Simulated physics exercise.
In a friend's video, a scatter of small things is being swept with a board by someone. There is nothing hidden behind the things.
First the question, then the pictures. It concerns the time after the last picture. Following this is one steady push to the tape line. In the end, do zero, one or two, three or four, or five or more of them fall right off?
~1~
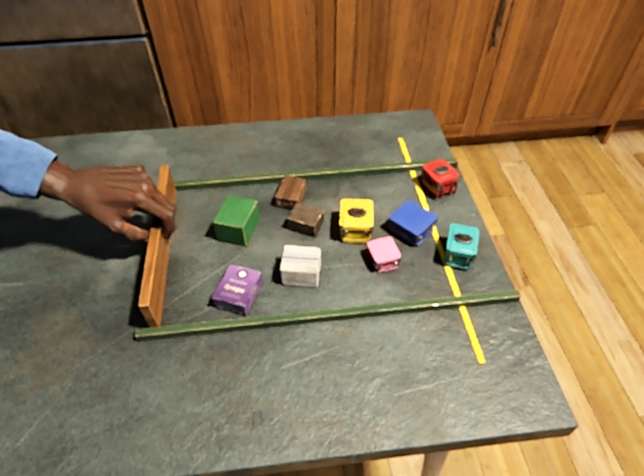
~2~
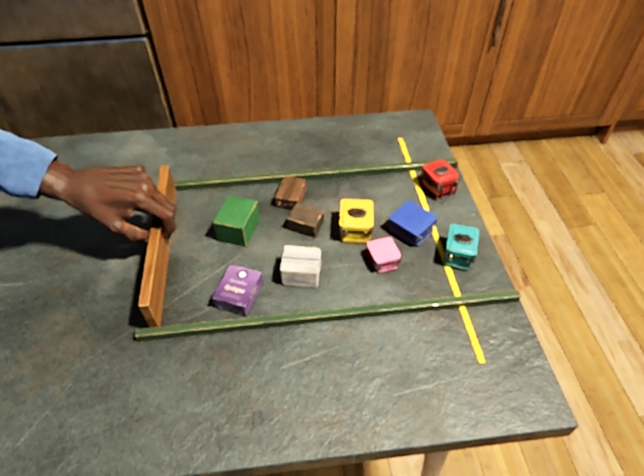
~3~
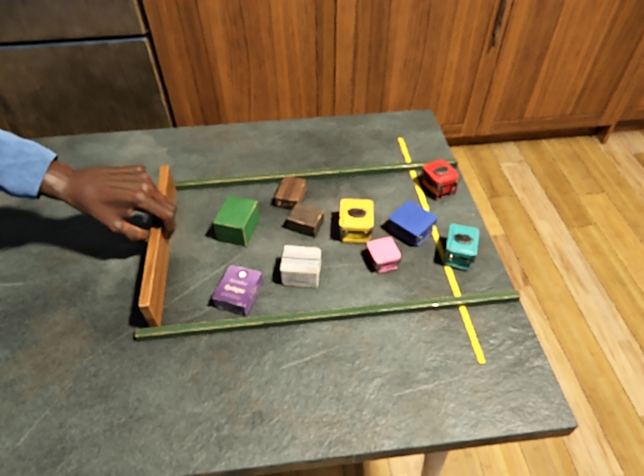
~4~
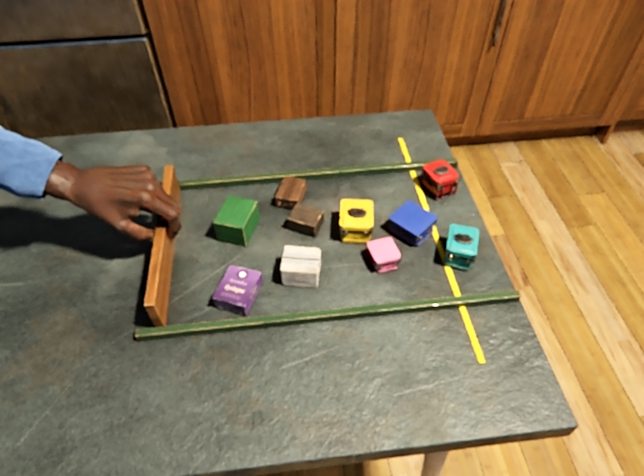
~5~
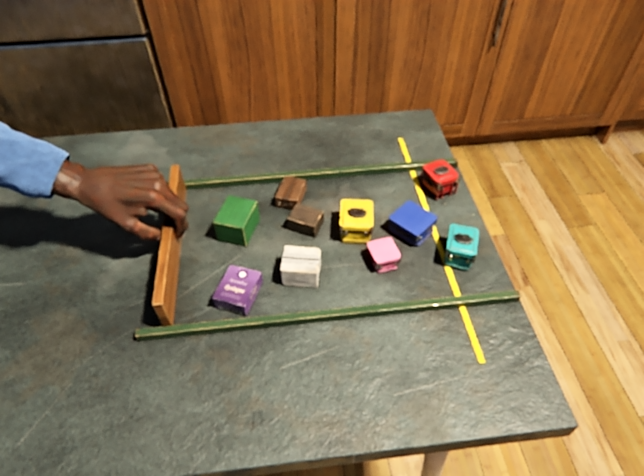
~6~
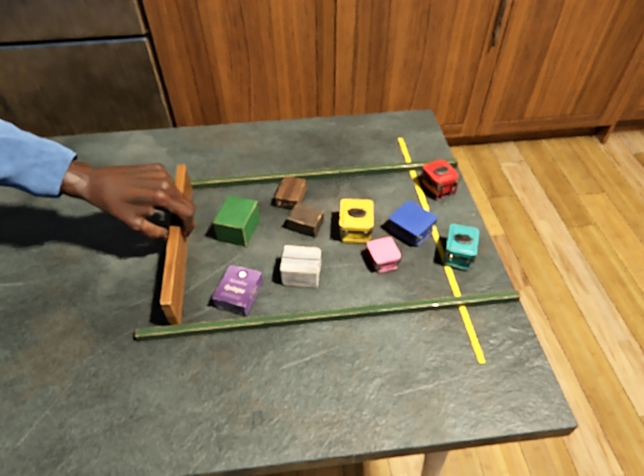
Three or four drops.
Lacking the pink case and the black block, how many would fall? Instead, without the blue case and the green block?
2 in the first try, 2 in the second.
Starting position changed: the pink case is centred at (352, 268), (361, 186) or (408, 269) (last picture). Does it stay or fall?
Lab note - pink case, per position: Is gone; is safe; is gone.
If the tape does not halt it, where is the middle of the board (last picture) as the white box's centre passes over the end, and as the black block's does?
First one: Around (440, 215). Other one: Around (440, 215).
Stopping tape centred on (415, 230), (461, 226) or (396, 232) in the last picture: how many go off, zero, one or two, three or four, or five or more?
1 or 2; five or more; 1 or 2.
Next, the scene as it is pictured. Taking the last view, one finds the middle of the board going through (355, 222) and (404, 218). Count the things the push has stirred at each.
9 and 10.
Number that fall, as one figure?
Taken together, the number is 3.
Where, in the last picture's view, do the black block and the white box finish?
In the last picture the black block sits at (469, 197) while the white box sits at (499, 256).
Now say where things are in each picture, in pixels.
Red case (439, 179); turquoise case (461, 247); blue case (412, 224); board (160, 240); tape (433, 228), in the first picture.
Turquoise case (461, 247); white box (301, 267), in the second picture.
Blue case (412, 224); board (160, 240), in the third picture.
Red case (439, 179); pink case (383, 256), in the fourth picture.
Turquoise case (461, 247); yellow case (356, 221), in the fifth picture.
Red case (439, 179); turquoise case (461, 247); blue case (412, 224); board (179, 238); tape (433, 228), in the sixth picture.
Early on, none off yet; red case at rest near (439, 179); turquoise case at rest near (461, 247); blue case at rest near (412, 224).
Finally, the number that fall off is three or four; lost, pink case, blue case and turquoise case.
